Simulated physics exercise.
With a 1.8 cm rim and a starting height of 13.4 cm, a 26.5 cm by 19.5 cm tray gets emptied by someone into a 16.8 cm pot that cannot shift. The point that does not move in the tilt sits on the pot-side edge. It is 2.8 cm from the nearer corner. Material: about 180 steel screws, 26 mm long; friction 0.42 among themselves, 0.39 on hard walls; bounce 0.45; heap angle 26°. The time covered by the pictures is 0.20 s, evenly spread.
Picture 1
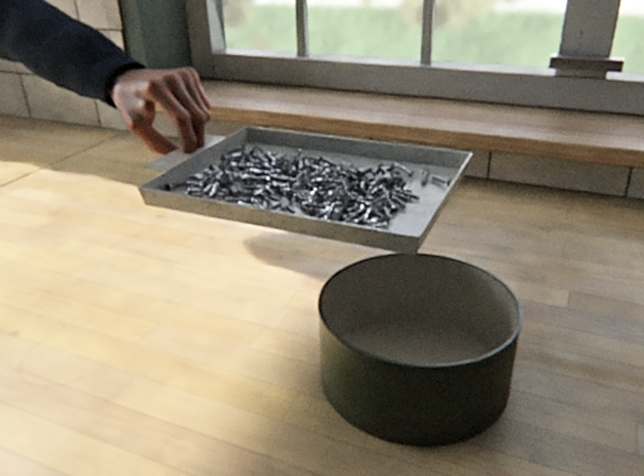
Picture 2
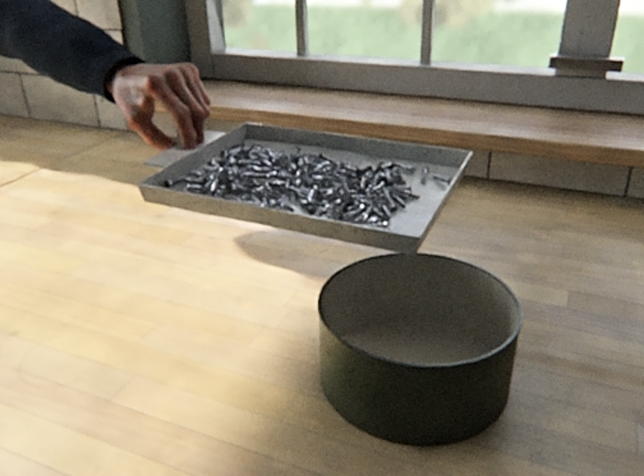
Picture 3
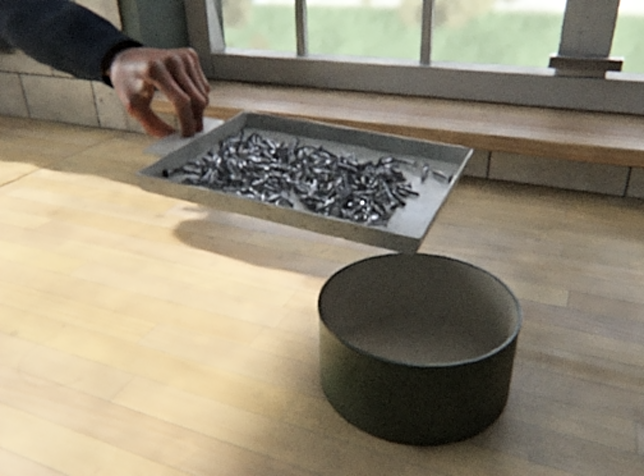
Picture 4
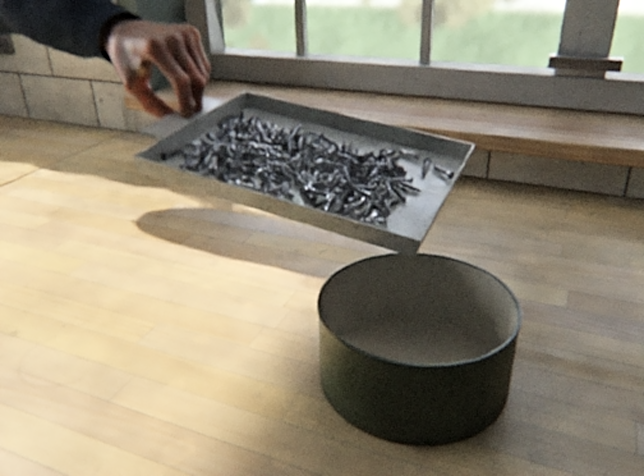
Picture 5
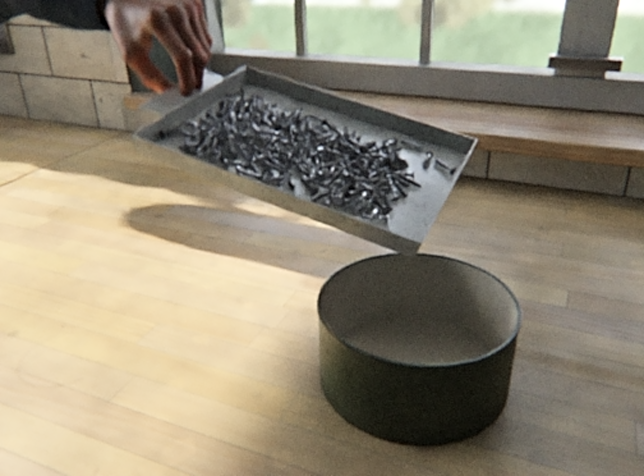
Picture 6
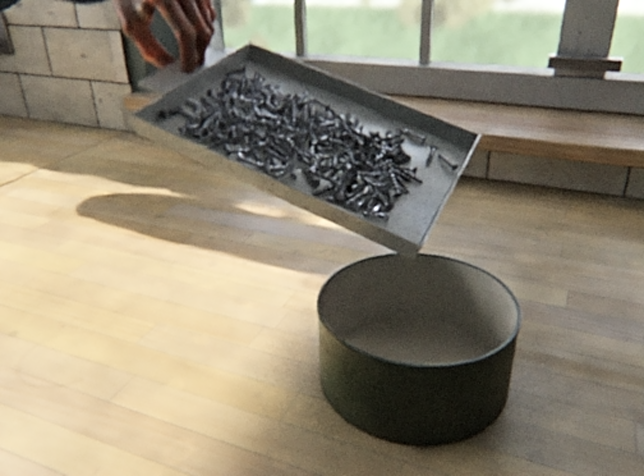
We see a hand at the left edge of a shallow metal tray of small dark metal pieces above a round pot; the hand rises, and the tray's left side lifts steadily, slanting it down toward the right.
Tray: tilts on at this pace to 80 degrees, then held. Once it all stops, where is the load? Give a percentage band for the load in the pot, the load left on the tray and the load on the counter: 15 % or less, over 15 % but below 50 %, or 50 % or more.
Pot: 50 % or more; left on the tray: Up to 15 %; counter: In between.
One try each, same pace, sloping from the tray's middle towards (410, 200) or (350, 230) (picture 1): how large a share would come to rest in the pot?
That would be close to 25 per cent, then close to 85 per cent.
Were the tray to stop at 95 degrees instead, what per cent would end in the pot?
In that case some 70 per cent.
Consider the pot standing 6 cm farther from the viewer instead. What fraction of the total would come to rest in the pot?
It would come to roughly 25 percent.
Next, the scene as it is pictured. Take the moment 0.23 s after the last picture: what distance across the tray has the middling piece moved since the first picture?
I'd say close to 4 centimetres.
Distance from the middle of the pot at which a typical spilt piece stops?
Distance: Some 18 cm.
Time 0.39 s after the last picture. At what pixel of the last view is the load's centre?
Estimated centre of load: Around (431, 201).
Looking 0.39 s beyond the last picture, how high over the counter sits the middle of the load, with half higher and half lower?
Roughly 18 centimetres, more or less.
Then, 0.23 s after the last picture, tilt 49 degrees; the tray holds 100 %, the pot 0 %.
Then, 0.39 s after the last picture, tilt 71 degrees; the tray holds 95 %, the pot 0 %.
Then, 0.67 s after the last picture, tilt 80 degrees; the tray holds 10 %, the pot 65 %.
In the end, pot 70 %, tray 5 %, counter 25 %.
